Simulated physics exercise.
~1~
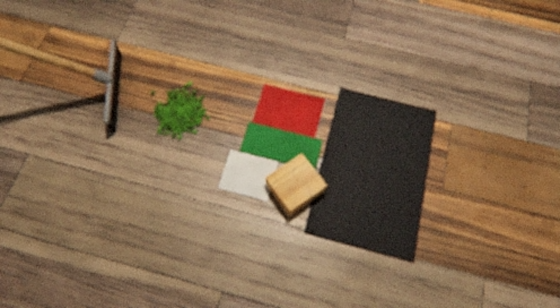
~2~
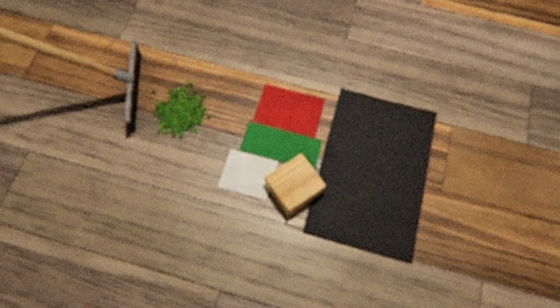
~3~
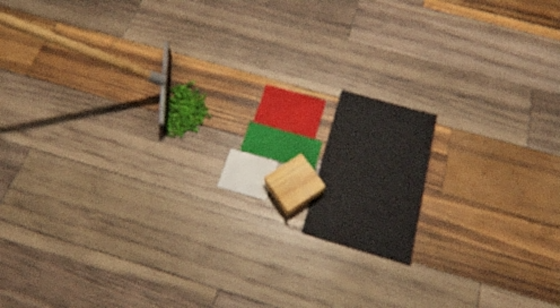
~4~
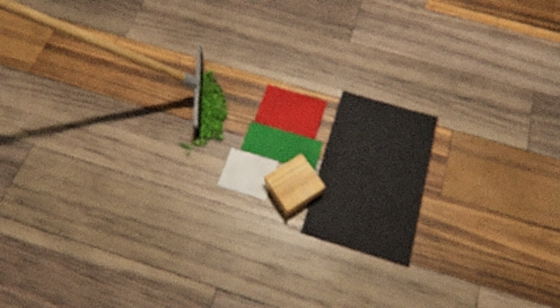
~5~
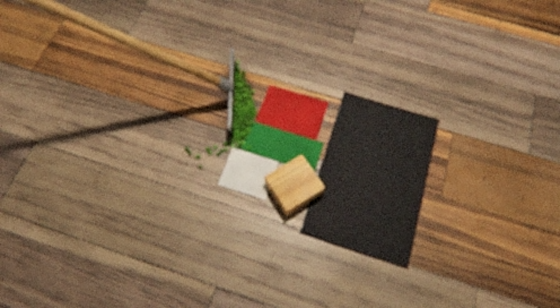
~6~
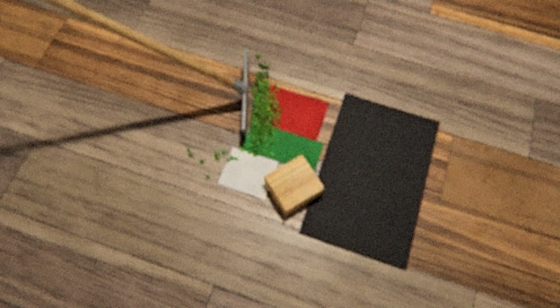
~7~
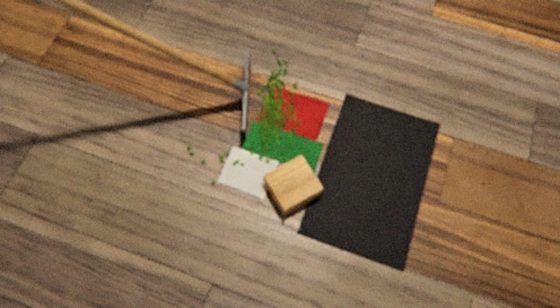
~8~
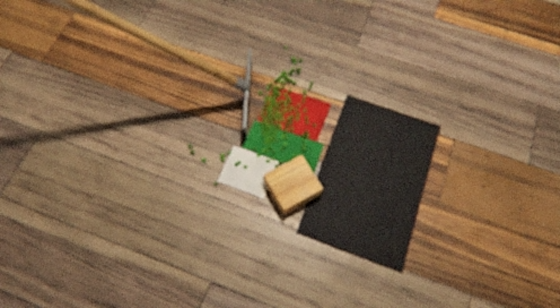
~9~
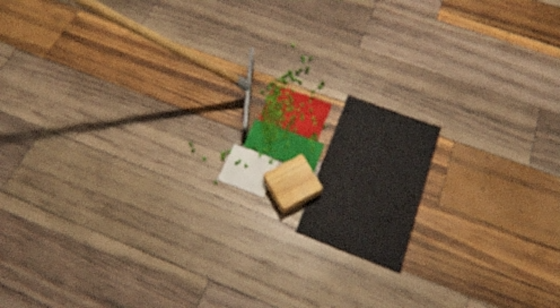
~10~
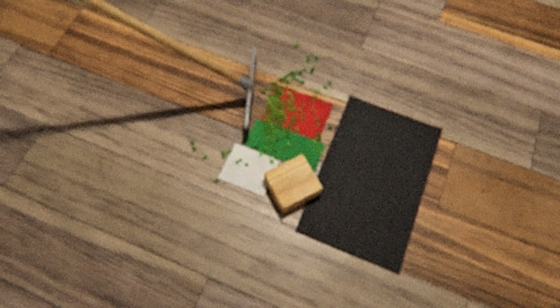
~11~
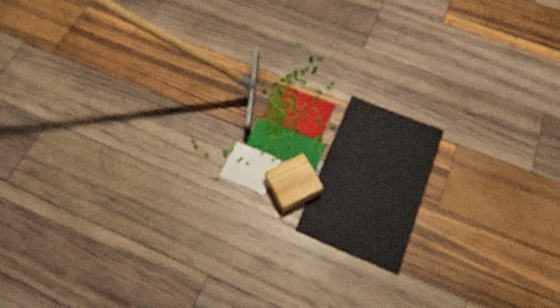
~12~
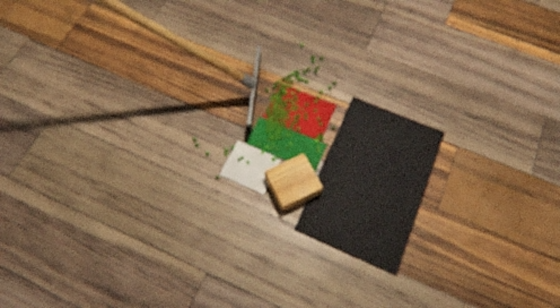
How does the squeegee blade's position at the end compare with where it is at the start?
At the start the blade stands at the left, on bare floor short of the green pile. By the end it is farther right, stopped at the left edge of the coloured mats.
